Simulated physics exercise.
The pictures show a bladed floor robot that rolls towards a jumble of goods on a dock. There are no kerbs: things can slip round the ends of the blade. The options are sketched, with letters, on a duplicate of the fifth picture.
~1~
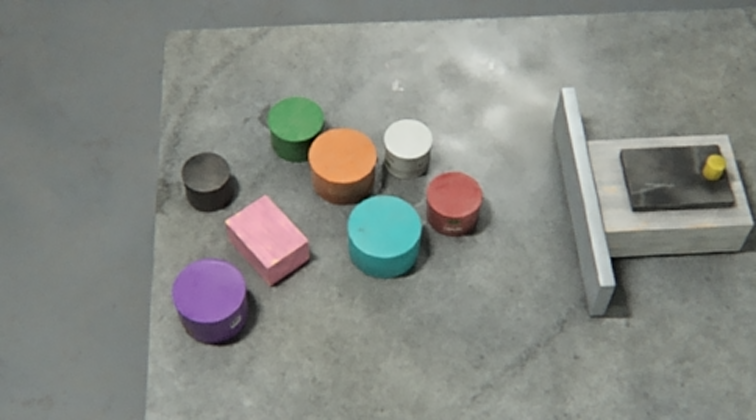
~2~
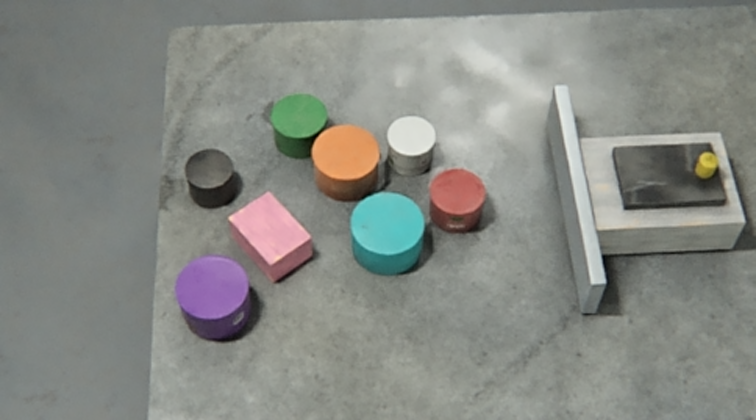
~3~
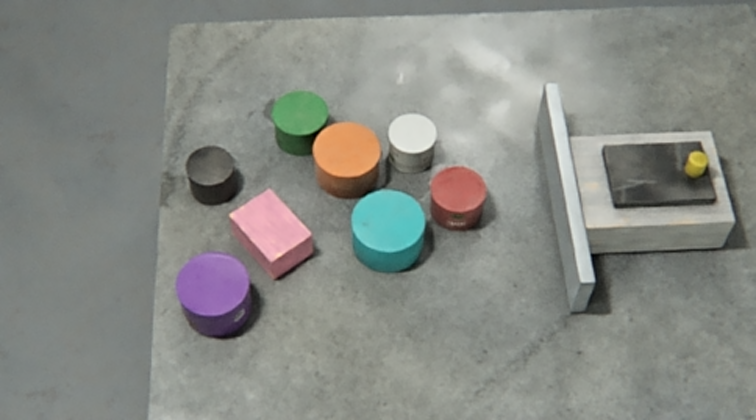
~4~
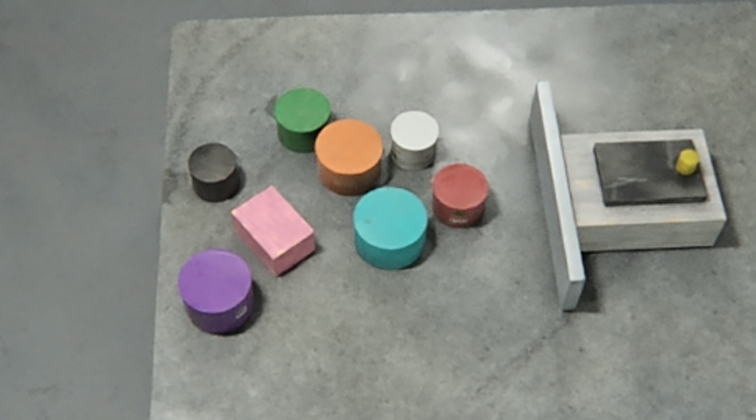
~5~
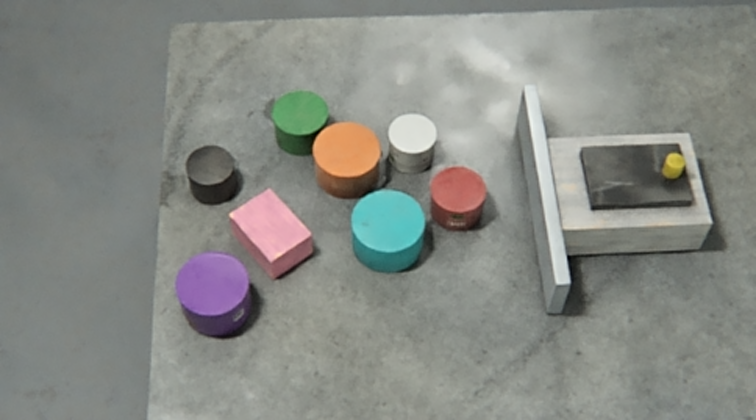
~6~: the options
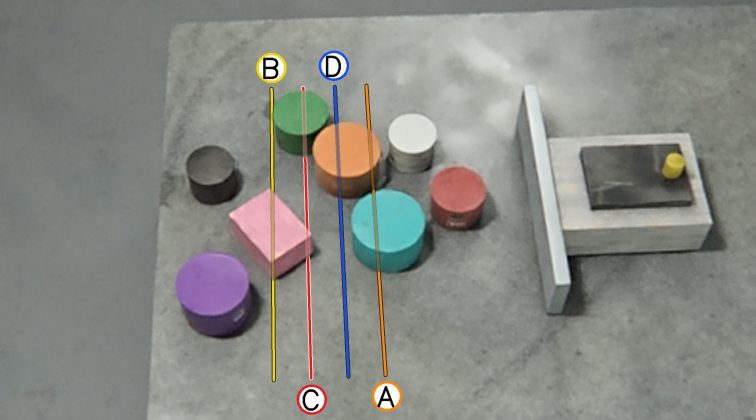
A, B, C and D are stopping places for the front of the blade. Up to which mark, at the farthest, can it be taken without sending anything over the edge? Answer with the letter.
It should halt at C.
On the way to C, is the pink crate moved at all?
Yes.
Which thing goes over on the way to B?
It is the black canister.
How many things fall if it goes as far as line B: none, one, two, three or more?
In all, one.
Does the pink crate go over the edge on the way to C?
By then, no.
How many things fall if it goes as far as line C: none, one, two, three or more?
The count is none.
On the marked copy, A at (375, 218); B at (273, 223); C at (307, 221); D at (341, 220).
Following C. Soon after the start, robot (544, 179); turquoise canister (377, 235); red pail (423, 200).
Later, robot (459, 182); pink crate (262, 233); orange pail (292, 171).
In the end, robot (395, 184); black canister (172, 177); purple pail (205, 299); nothing has fallen.
As for the rest, A is safe but short; B drops the black canister; D is safe but short.
